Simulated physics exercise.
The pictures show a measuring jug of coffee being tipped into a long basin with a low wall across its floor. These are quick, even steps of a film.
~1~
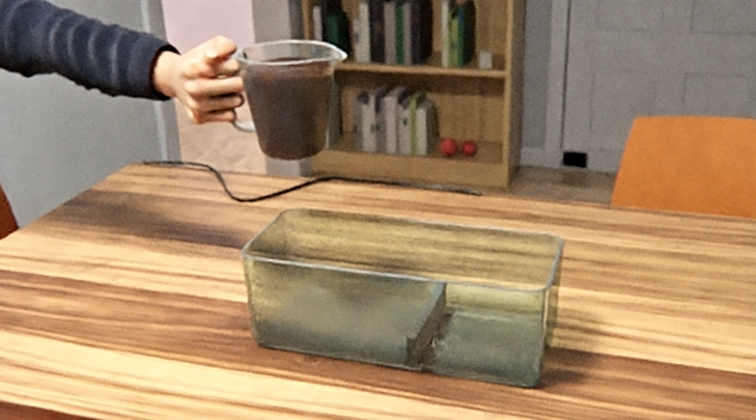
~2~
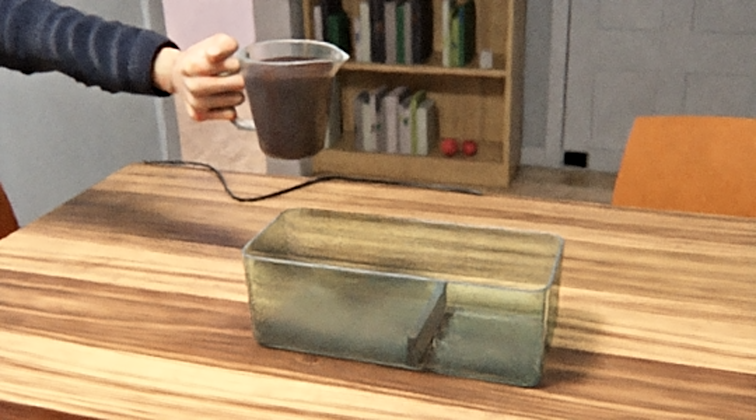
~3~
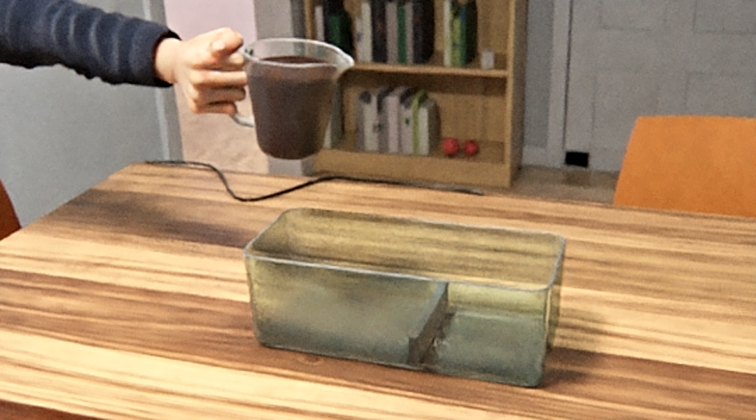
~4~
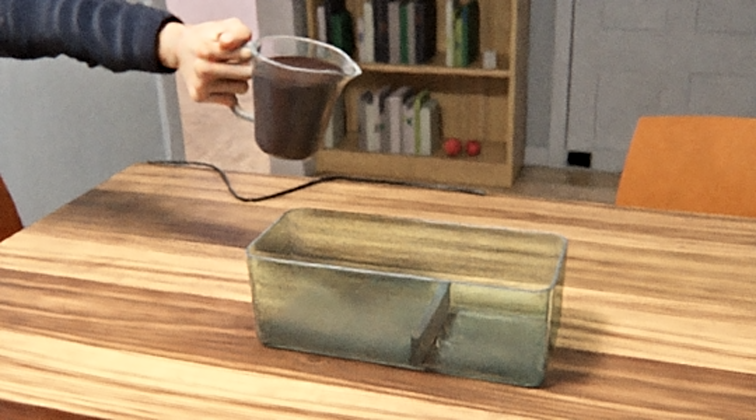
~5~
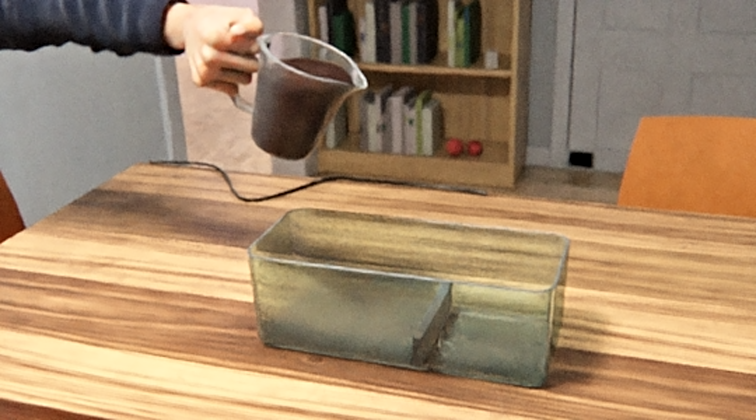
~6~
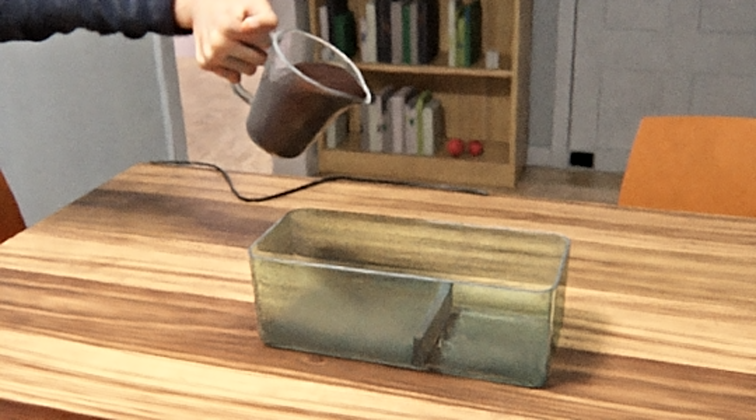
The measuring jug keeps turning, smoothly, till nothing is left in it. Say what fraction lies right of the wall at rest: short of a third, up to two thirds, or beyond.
It comes to under a third.
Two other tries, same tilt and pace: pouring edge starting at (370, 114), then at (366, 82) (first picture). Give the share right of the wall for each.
The first gives 25 %, the second 35 %.
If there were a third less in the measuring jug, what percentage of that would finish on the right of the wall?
Some 5 per cent.
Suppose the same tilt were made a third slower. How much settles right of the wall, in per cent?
Some 20 per cent.
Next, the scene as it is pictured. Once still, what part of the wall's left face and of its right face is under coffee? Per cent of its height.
Left: 40 %. Right: 10 %.
A moment on, the measuring jug is tipped on its side and 44 per cent is still to pour, 15 is left of the wall and 5 right of it.
Next, the measuring jug is tipped right over and 9 per cent is still to pour, 62 is left of the wall and 12 right of it.
Then the measuring jug is tipped right over and 1 per cent is still to pour, 78 is left of the wall and 14 right of it.
Later the measuring jug is tipped right over and 0 per cent is still to pour, 81 is left of the wall and 16 right of it.
Finally, 80 per cent lies left of the wall, 16 right of it and 4 outside.
